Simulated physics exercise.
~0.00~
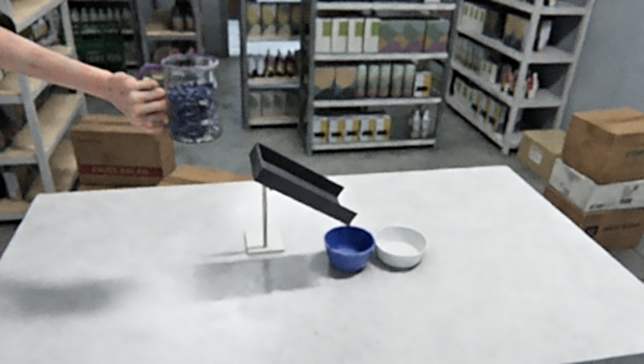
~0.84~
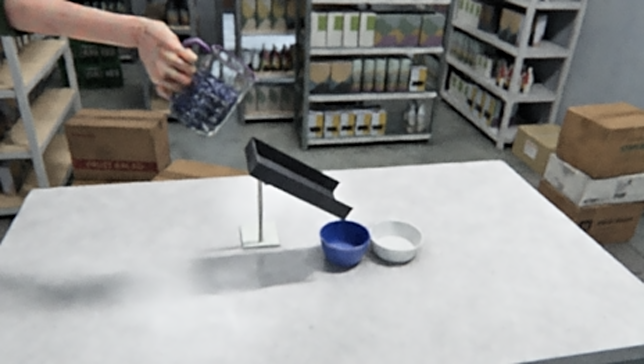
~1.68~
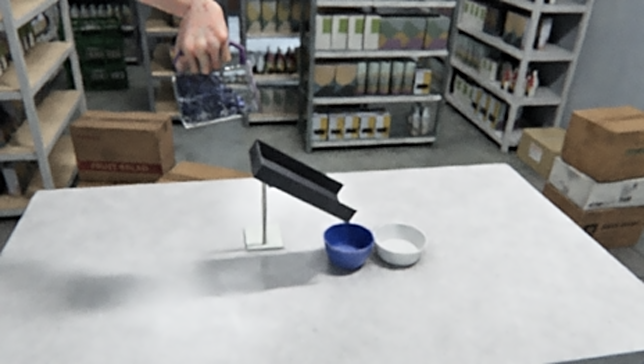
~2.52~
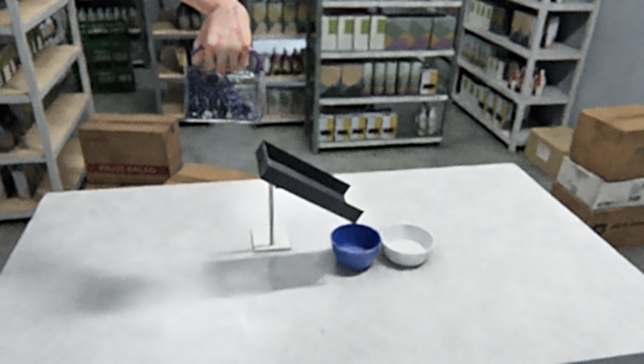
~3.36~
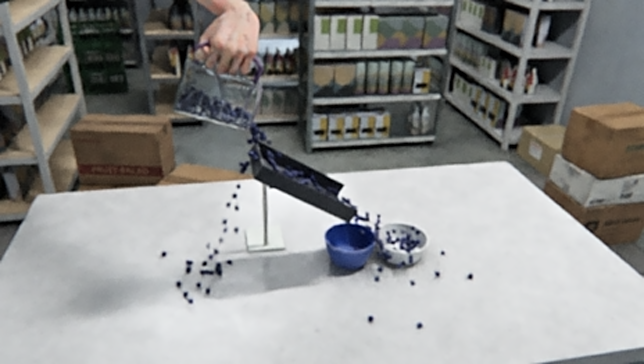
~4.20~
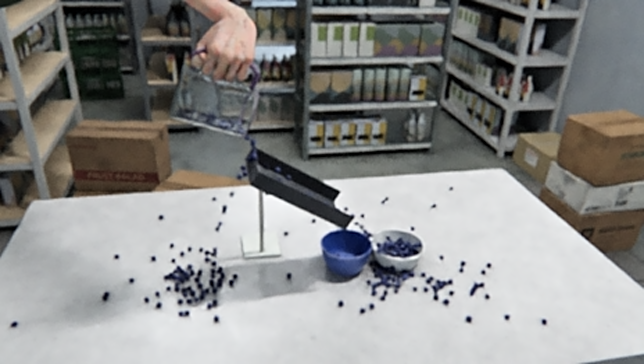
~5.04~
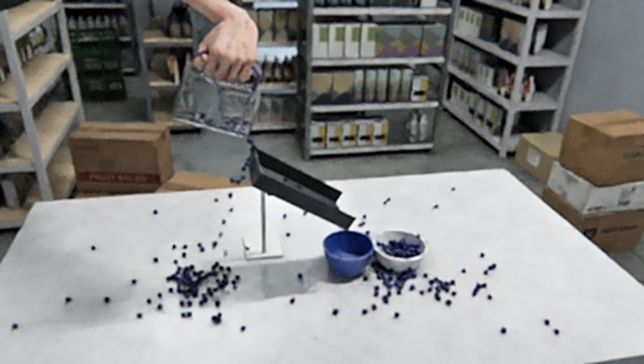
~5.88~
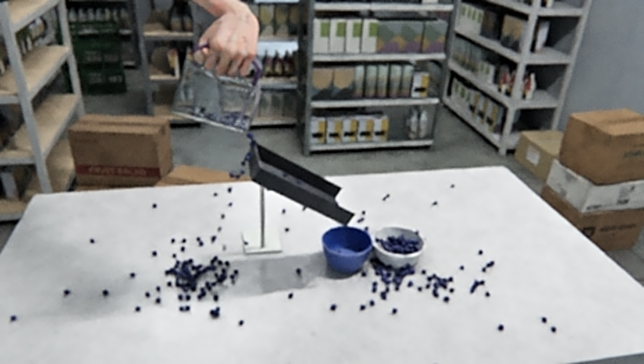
A hand holds a clear jug of dark blueberries over a white table in a storeroom, seen from slightly above by a gently swaying camera. Below stands a black sloping chute on a thin stand, with a blue bowl and a white dish beneath its lower right end, and shelves and cardboard boxes behind. The hand moves right and tips the jug over the chute's upper end. Berries spill out, some dropping left of the stand, others sliding down and mostly overshooting the blue bowl. Finally, the jug stays tilted, berries lie scattered across the table, and the white dish holds a heap.
